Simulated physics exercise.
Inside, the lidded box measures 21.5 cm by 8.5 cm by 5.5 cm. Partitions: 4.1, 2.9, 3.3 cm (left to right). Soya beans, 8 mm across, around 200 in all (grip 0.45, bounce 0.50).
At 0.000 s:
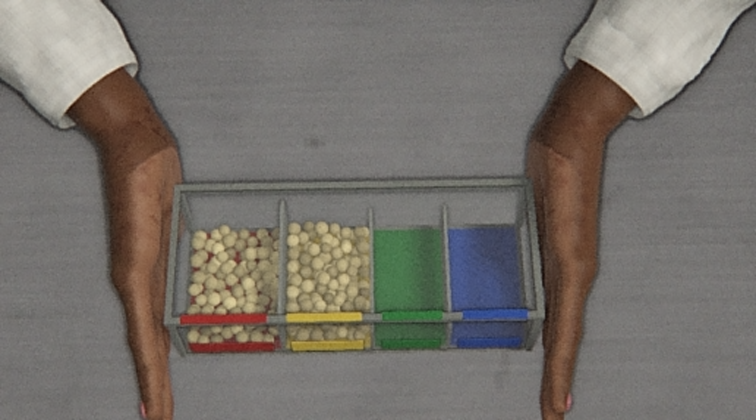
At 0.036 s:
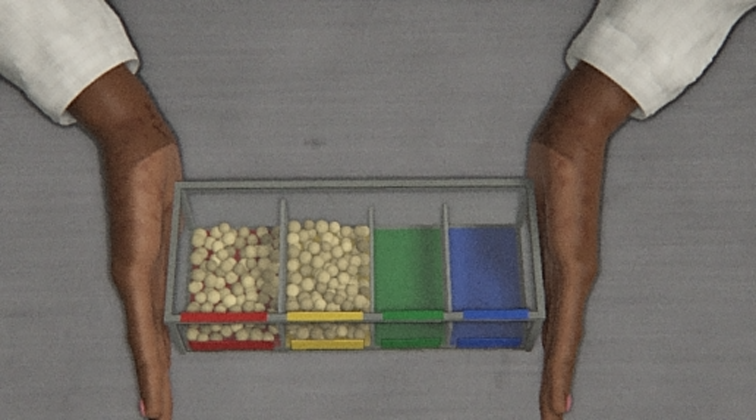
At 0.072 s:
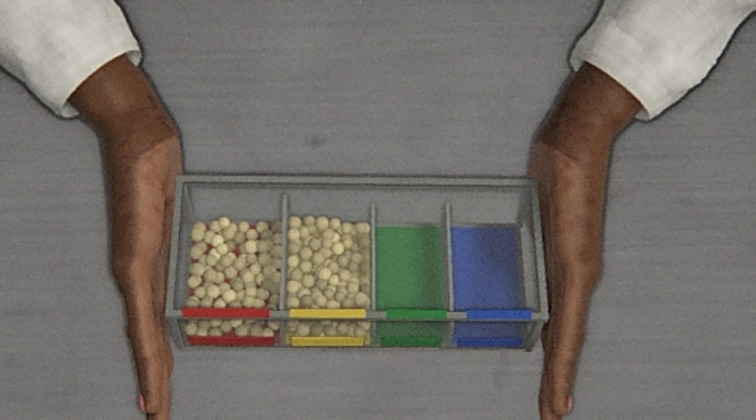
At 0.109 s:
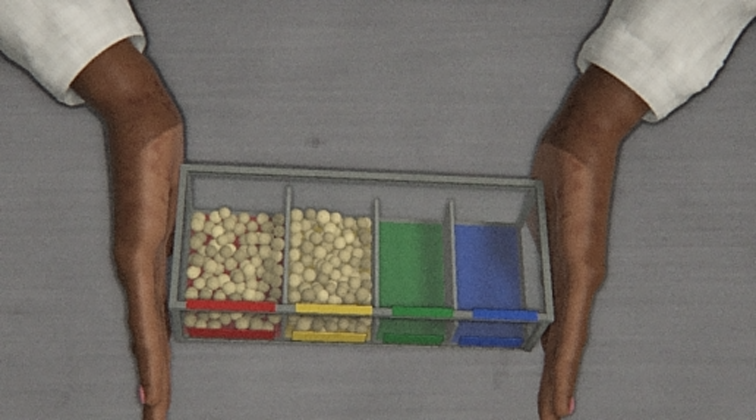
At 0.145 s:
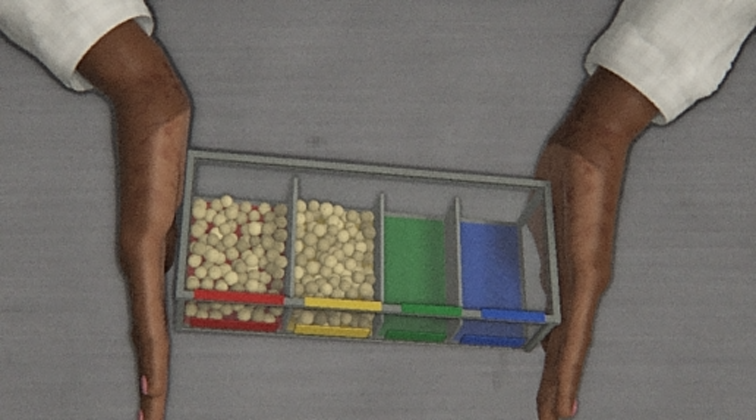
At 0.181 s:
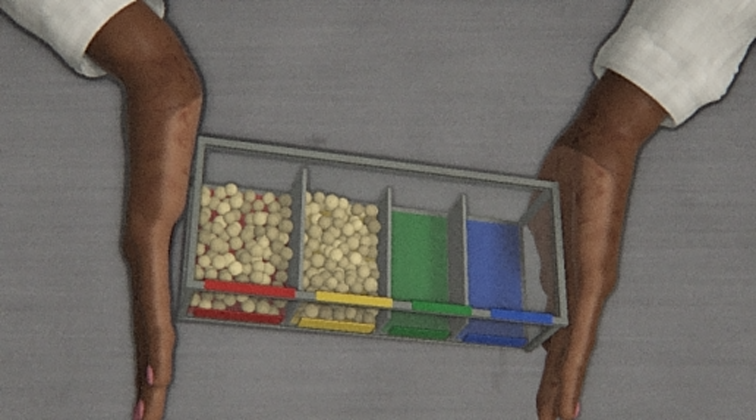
A clear box with pale beans in its red and yellow sections and nothing in the green and blue ones sat level between two hands, then tilted gradually, its left side rising.
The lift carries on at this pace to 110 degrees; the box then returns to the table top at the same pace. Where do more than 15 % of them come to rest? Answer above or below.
Red above, blue above, green below, yellow below.
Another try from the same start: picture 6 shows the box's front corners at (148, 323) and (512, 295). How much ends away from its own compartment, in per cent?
In that case some 20 per cent.
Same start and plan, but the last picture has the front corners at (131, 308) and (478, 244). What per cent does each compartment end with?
Red 65; blue 0; green 0; yellow 35.
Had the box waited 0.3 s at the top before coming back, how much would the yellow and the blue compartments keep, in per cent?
Yellow 5, blue 65.
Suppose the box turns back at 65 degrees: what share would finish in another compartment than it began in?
Some 0 per cent.
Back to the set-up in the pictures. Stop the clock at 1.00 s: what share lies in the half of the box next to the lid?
Roughly 80 per cent.
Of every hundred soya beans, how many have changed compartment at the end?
Some 65 per cent.
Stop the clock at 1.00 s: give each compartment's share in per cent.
Red 40; blue 10; green 20; yellow 30.
After 1.00 s, tilt 110 degrees; red 40 %, blue 10 %, green 20 %, yellow 30 %.
After 1.55 s, tilt 49 degrees; red 35 %, blue 60 %, yellow 5 %.
After 2.16 s, tilt 0 degrees; red 30 %, blue 60 %, yellow 5 %.
At rest (2.8 s), red 30 %, blue 60 %, green 5 %, yellow 5 %.
